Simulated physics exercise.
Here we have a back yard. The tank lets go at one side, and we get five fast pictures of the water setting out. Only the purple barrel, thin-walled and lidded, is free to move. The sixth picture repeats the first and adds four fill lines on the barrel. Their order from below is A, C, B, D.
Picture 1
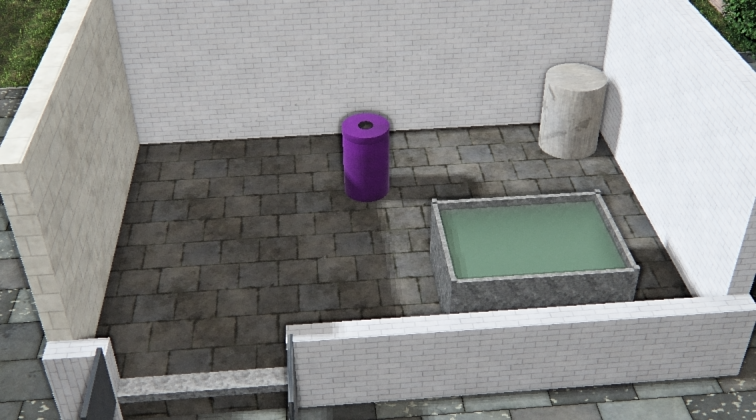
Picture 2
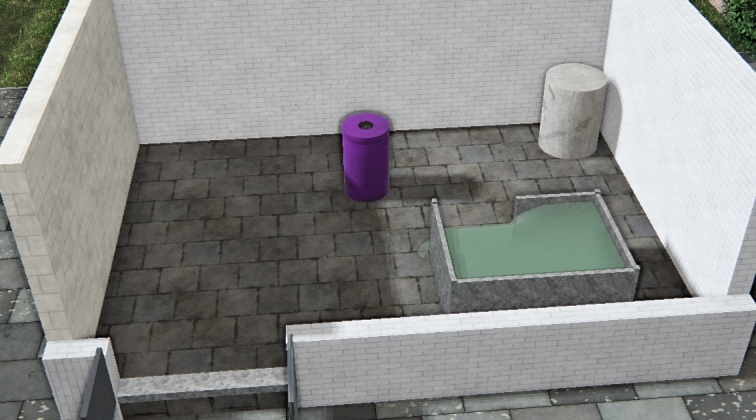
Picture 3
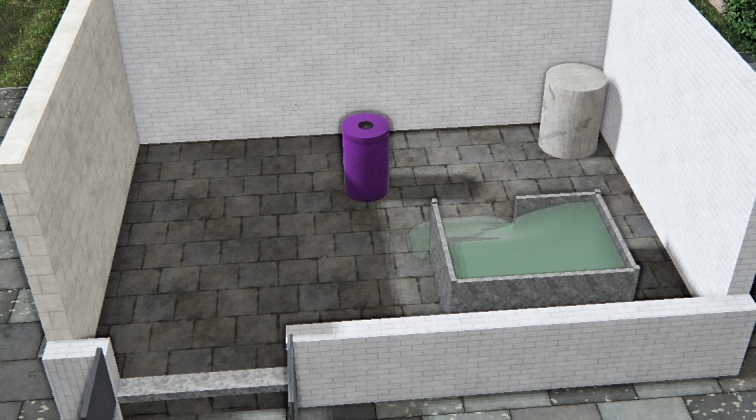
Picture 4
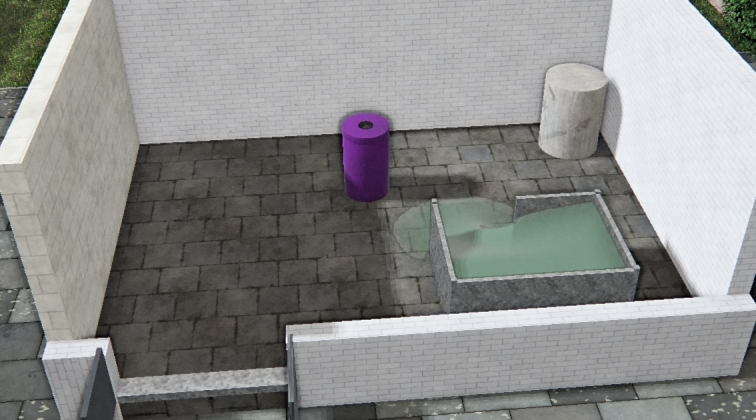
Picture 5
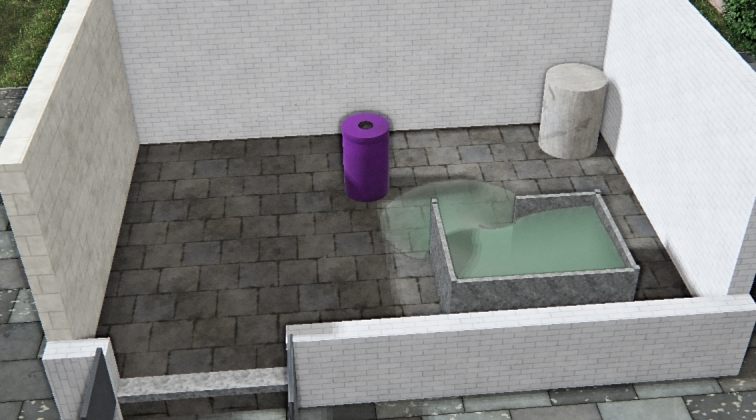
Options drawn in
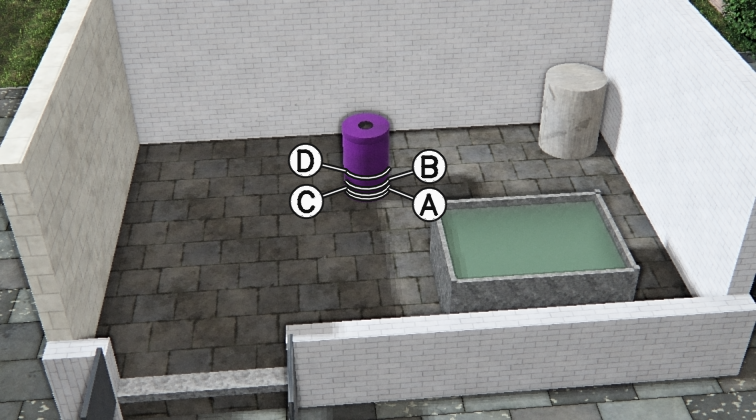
Pale green water fills a grey stone tank until the left part of its back side goes missing, and the water then spreads in a thin sheet over the paving towards a purple barrel, which stays still. The walled back yard is seen from above by a still camera. The barrel stands near the middle, with a pale stone cylinder at back right and a low white wall in front.
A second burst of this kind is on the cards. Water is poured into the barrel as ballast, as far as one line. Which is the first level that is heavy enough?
Go for D.
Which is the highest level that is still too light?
That is level B.
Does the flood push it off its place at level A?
Yes, it does.
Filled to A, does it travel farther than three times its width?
Yes, it does.
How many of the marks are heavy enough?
One of the four.
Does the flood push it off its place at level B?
Yes, it does.
On the marked copy, A at (369, 198); B at (368, 188); C at (369, 195); D at (368, 178); from the bottom up A, C, B, D.
For level A, it is pushed about 6 times its own width away.
For level B, it is pushed about its own width away.
For level C, it is pushed about 4 times its own width away.
For level D, it shifts by a finger or two and stays.
